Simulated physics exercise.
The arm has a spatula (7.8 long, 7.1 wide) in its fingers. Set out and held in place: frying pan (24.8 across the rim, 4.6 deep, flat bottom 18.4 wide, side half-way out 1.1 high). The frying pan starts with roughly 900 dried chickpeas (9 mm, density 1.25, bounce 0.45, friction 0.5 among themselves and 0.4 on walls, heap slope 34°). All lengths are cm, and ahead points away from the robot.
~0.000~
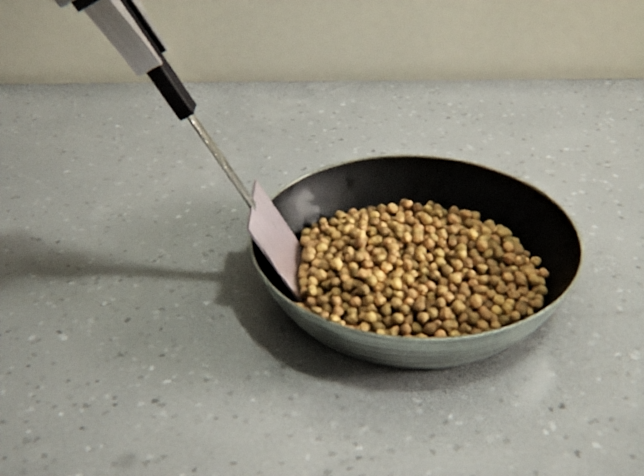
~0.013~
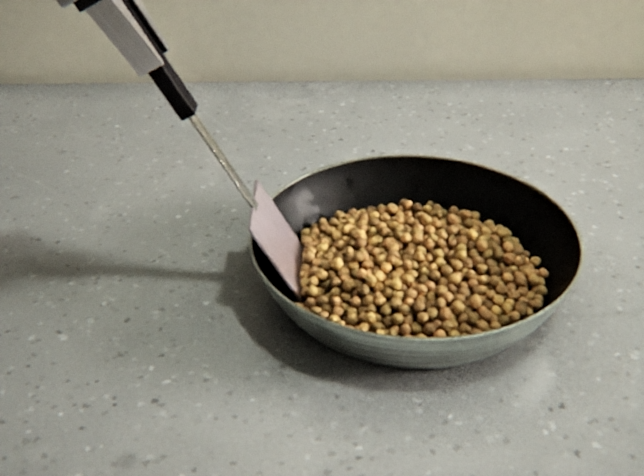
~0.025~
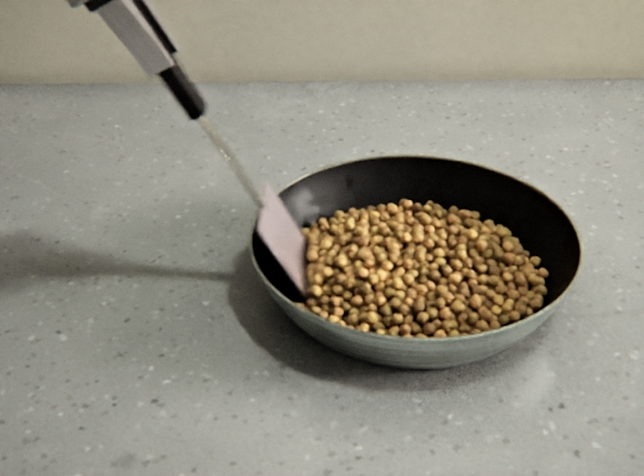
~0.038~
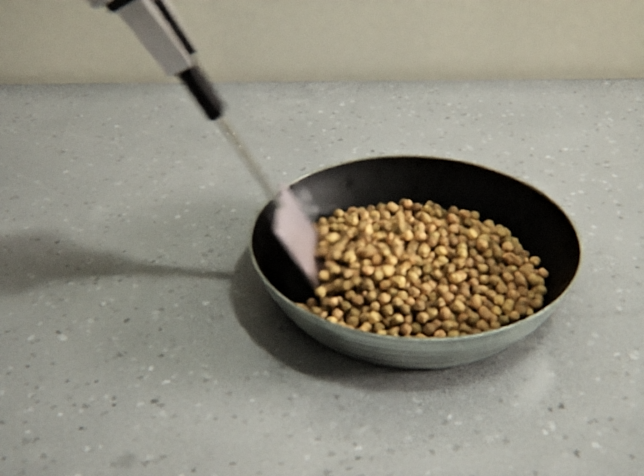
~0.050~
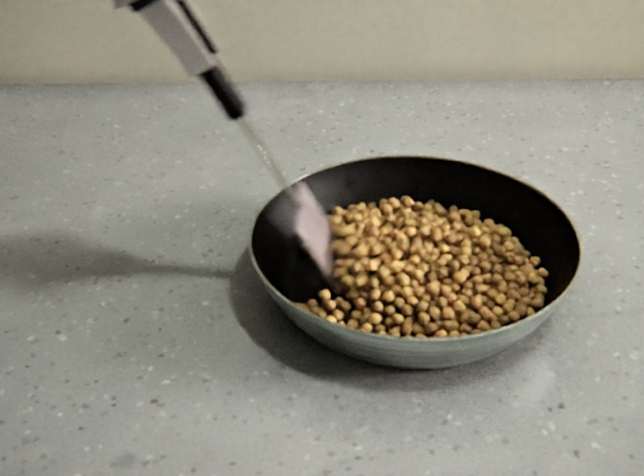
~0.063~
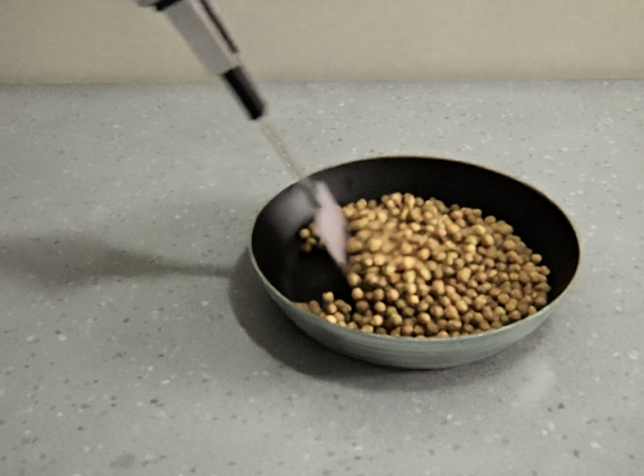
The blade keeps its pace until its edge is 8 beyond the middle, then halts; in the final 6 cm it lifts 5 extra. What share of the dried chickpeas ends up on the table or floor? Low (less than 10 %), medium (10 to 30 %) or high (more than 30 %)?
A medium share, 10 to 30 %, ends on the table or floor.
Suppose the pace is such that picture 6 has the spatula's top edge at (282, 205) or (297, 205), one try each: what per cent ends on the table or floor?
Some 5 and 10 per cent.
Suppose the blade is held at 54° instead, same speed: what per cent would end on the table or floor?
It would be near 15 per cent.
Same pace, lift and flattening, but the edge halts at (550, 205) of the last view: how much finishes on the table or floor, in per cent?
Some 20 per cent.
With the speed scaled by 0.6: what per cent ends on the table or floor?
About 5 per cent.
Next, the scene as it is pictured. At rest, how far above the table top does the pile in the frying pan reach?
Roughly 4.5 cm.
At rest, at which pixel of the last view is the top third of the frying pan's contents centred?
At about (509, 259).
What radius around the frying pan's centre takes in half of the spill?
Roughly 56 cm.
After 0.09 s, sloping 62°, highest piece 6 above the table; 900 in the frying pan.
After 0.12 s, sloping 62°, highest piece 7 above the table; 900 in the frying pan.
After 0.34 s, sloping 62°, highest piece 6 above the table; 776 in the frying pan, 115 on the table or floor, 9 on the blade or in flight.
After 1.39 s, sloping 62°, highest piece 4 above the table; 776 in the frying pan, 124 on the table or floor.
In the end, 776 in the frying pan, 124 on the table or floor. That is 14 % on the table or floor.
